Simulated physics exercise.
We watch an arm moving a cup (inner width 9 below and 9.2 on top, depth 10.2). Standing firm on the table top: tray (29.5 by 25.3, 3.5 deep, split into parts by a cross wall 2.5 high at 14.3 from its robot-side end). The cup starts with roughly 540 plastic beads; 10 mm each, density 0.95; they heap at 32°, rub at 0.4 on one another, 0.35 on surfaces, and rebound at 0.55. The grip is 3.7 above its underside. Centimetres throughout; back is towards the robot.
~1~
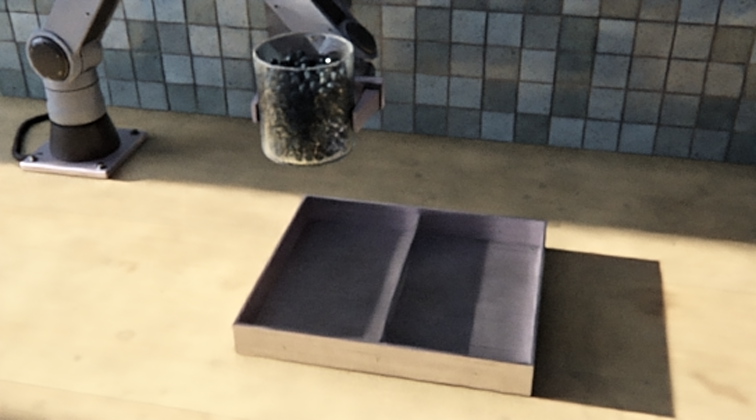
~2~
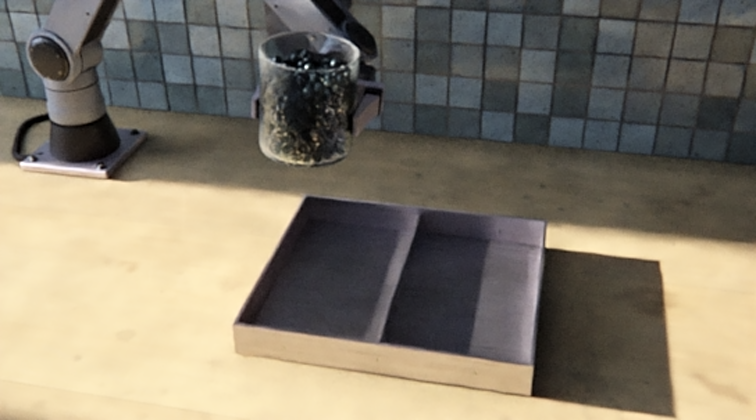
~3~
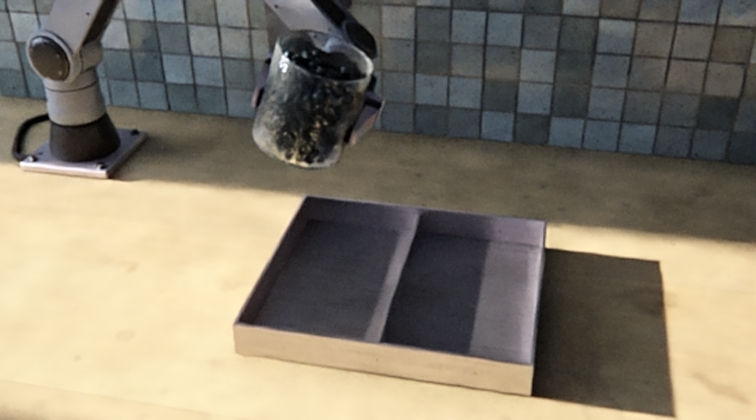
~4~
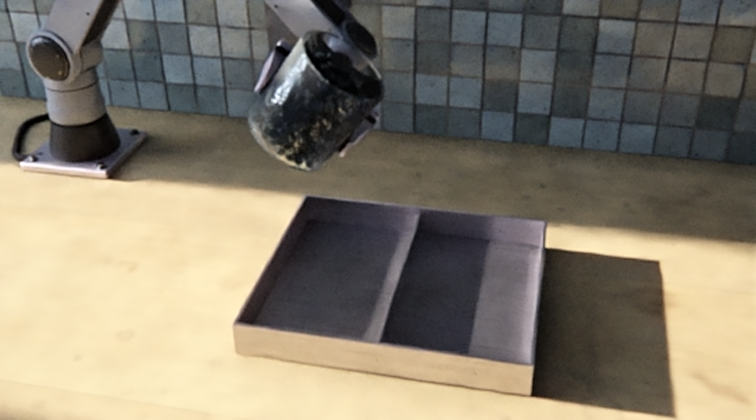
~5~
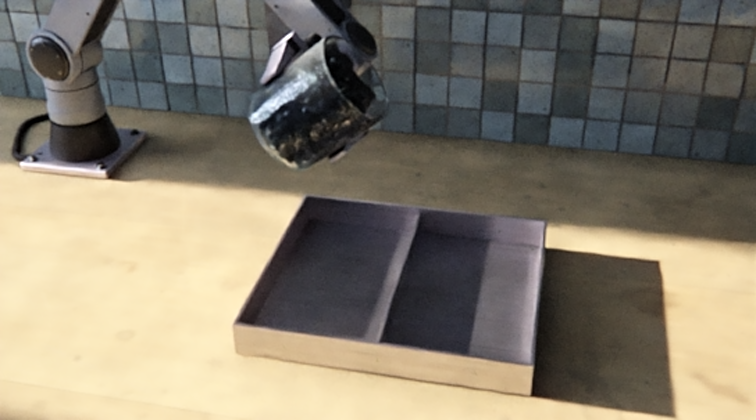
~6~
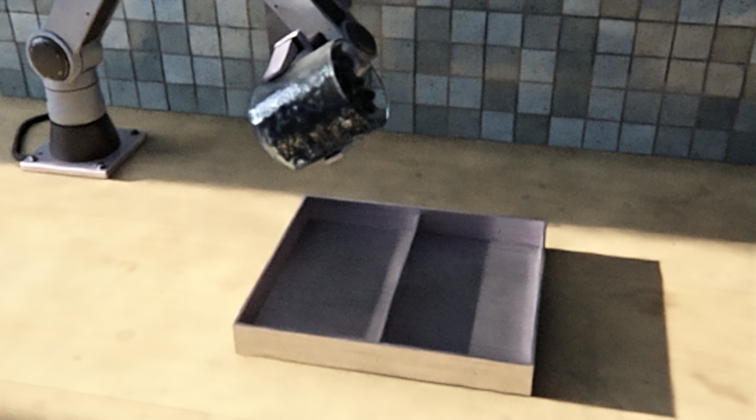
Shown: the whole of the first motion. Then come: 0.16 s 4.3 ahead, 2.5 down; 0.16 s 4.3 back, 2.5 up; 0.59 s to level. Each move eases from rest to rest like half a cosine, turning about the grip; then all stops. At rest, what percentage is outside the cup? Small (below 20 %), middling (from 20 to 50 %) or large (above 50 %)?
Answer: Small; below 20 % of the plastic beads finish outside the cup.
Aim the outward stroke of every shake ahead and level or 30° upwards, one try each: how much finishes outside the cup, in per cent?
About 10 and 15 per cent.
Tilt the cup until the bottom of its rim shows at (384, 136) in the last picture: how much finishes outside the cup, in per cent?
About 10 per cent.
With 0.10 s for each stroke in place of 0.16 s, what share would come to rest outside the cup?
It would be near 10 per cent.
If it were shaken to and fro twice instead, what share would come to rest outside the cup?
Then about 5 per cent.
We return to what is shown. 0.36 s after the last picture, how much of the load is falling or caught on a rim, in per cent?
Some 3 per cent.
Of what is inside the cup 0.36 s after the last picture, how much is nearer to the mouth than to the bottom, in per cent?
Roughly 40 per cent.
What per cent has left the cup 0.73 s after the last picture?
Some 5 per cent.
Then, 0.36 s on, tilted 55° forward, highest piece 25 above the table; 524 in the cup, 3 in the far-side part, 17 in flight or on a rim.
Then, 0.73 s on, tilted 12° forward, highest piece 28 above the table; 521 in the cup, 20 in the far-side part, 2 on the table or floor, 1 in the robot-side part.
Then, 1.11 s on, level, highest piece 28 above the table; 521 in the cup, 20 in the far-side part, 2 on the table or floor, 1 in the robot-side part.
Then, 2.16 s on, level, highest piece 28 above the table; 521 in the cup, 20 in the far-side part, 2 on the table or floor, 1 in the robot-side part.
In the end, 521 in the cup, 20 in the far-side part, 2 on the table or floor, 1 in the robot-side part. That is 4 % outside the cup.
